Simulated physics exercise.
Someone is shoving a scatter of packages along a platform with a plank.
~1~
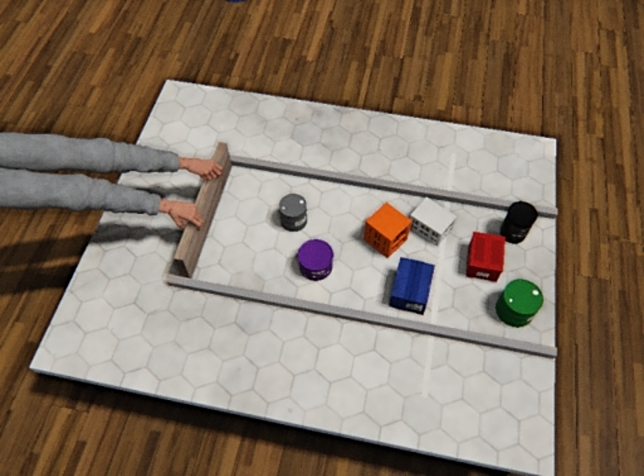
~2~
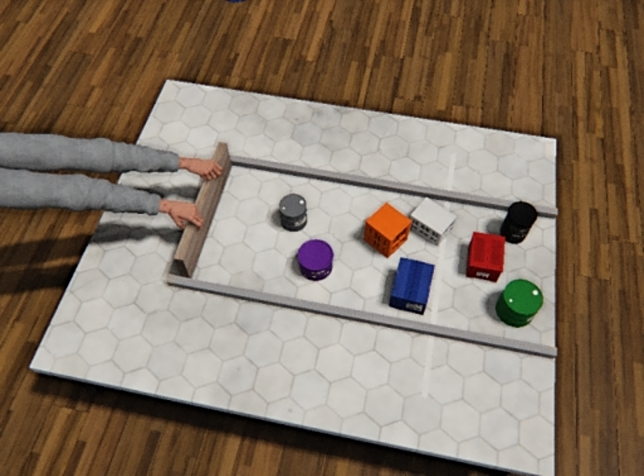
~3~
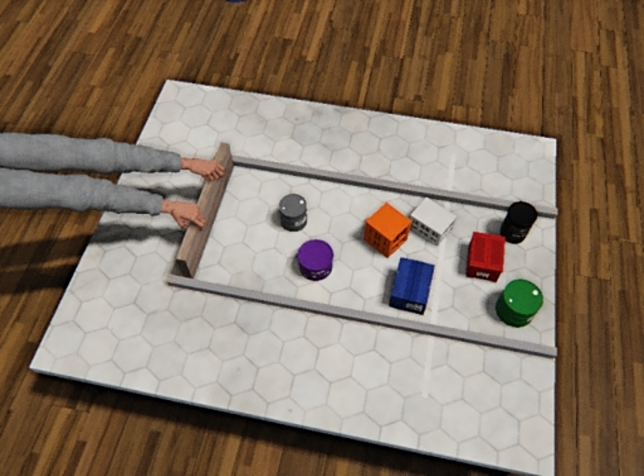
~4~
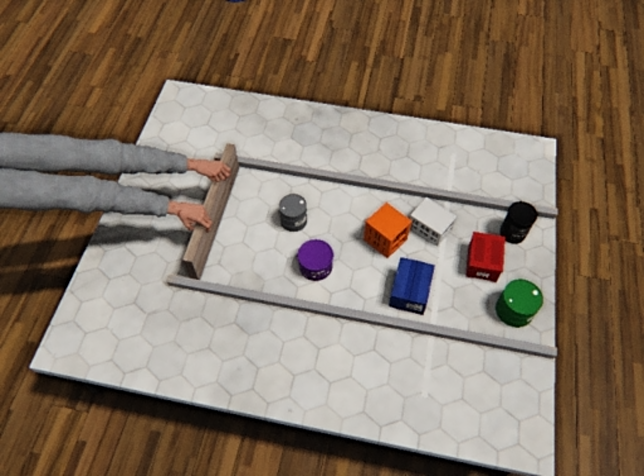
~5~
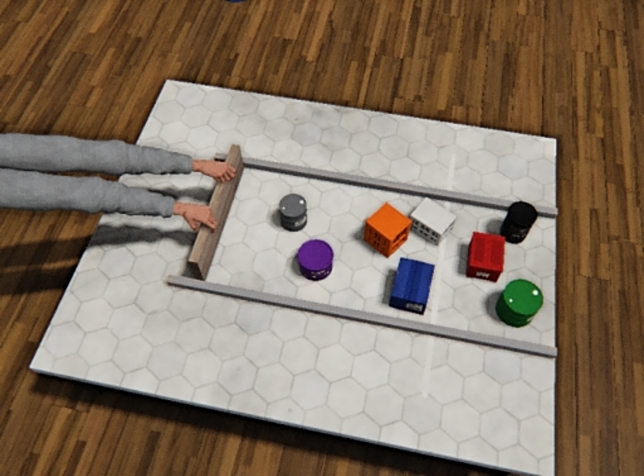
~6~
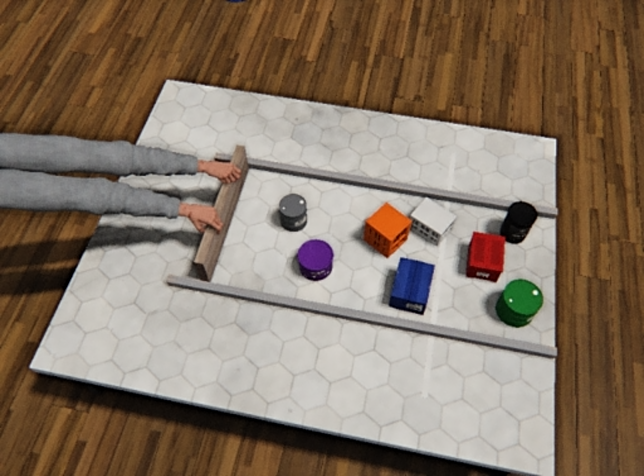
Two hands slide a wooden plank slightly right along a platform toward scattered, motionless colored packages.
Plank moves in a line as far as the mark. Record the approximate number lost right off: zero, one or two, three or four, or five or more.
Number lost: Zero.
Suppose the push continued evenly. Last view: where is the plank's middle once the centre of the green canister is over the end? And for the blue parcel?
With the green canister it sits around (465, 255), with the blue parcel around (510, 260).
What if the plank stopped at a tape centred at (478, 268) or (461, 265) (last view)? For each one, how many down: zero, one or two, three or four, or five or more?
First tape: 1 or 2; second tape: Not one.
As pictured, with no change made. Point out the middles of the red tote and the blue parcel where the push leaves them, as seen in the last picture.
About (521, 266), and the other about (489, 308).
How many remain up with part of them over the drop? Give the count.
Overhang count: 0.
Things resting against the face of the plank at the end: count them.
Number in contact with it: 3.
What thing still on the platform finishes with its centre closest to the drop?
Answer: The green canister.
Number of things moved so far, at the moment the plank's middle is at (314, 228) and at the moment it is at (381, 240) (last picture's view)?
At the first spot the count is 2, and at the second it is 4.
Soon after, none off yet; green canister at rest near (519, 303); black pail at rest near (518, 223); red tote at rest near (485, 257).
At rest, the number that fall off is zero.
